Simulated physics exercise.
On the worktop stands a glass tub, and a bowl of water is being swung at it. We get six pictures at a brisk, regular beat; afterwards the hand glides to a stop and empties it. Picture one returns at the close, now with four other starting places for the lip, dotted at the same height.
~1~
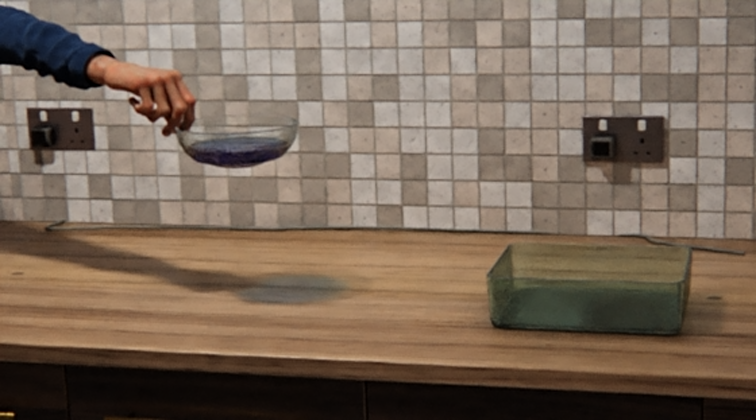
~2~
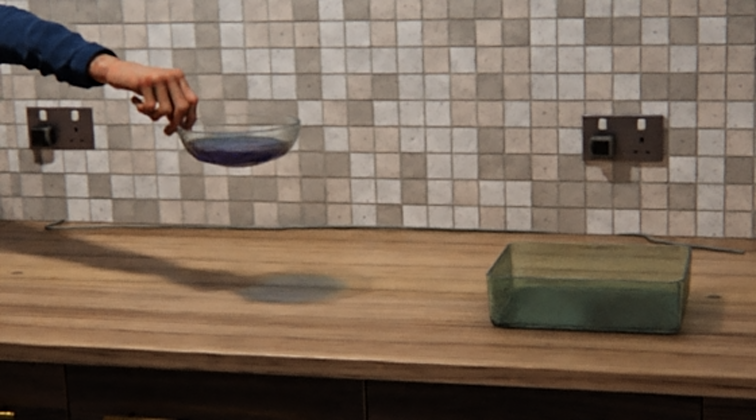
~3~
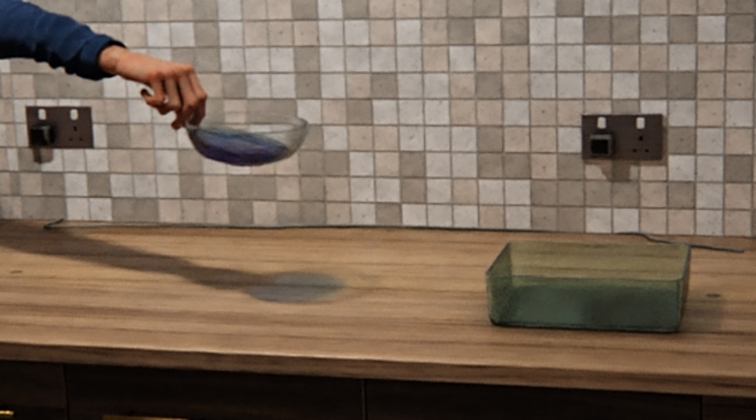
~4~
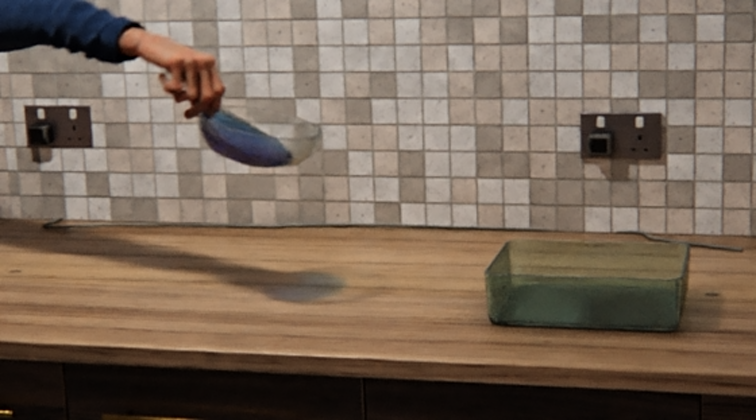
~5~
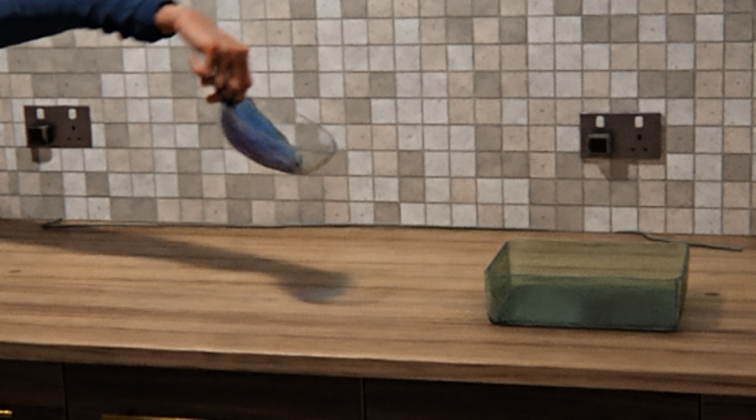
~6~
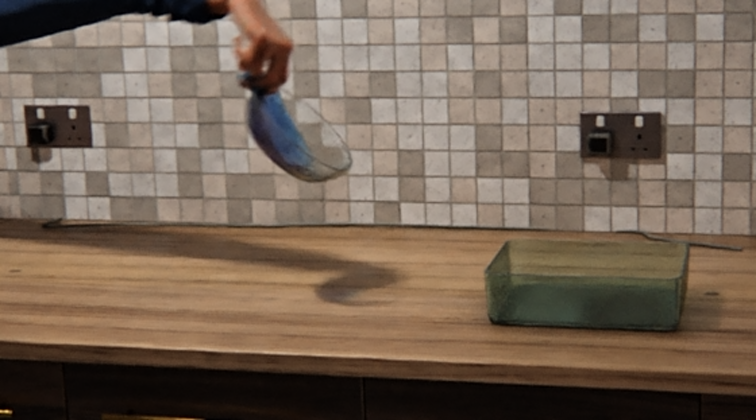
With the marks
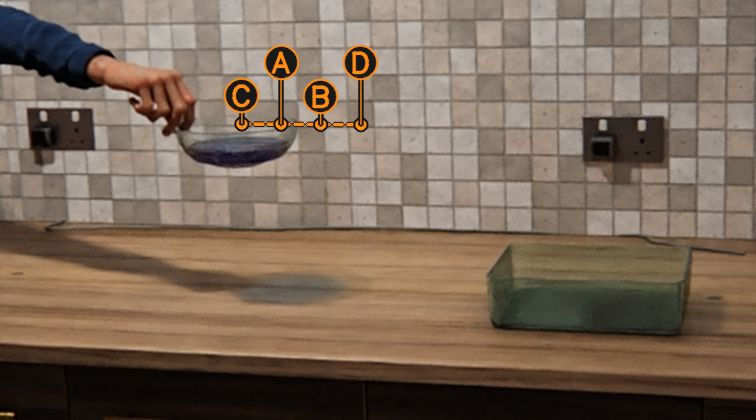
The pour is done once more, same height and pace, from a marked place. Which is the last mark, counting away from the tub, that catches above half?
Take D.
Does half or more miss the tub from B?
Yes, that goes wrong.
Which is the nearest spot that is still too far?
That is spot B.
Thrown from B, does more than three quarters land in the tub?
No, less.
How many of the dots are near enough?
One of the four.
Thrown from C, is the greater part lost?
Yes, that goes wrong.
On the marked copy, A at (281, 124); B at (320, 124); C at (241, 123); D at (360, 124).
If A is chosen, about 17 % lands in the tub, 76 % falls short and 7 % goes beside or beyond.
If B is chosen, about 34 % lands in the tub, 57 % falls short and 9 % goes beside or beyond.
If C is chosen, about 7 % lands in the tub, 89 % falls short and 4 % goes beside or beyond.
If D is chosen, about 72 % lands in the tub, 12 % falls short and 16 % goes beside or beyond.
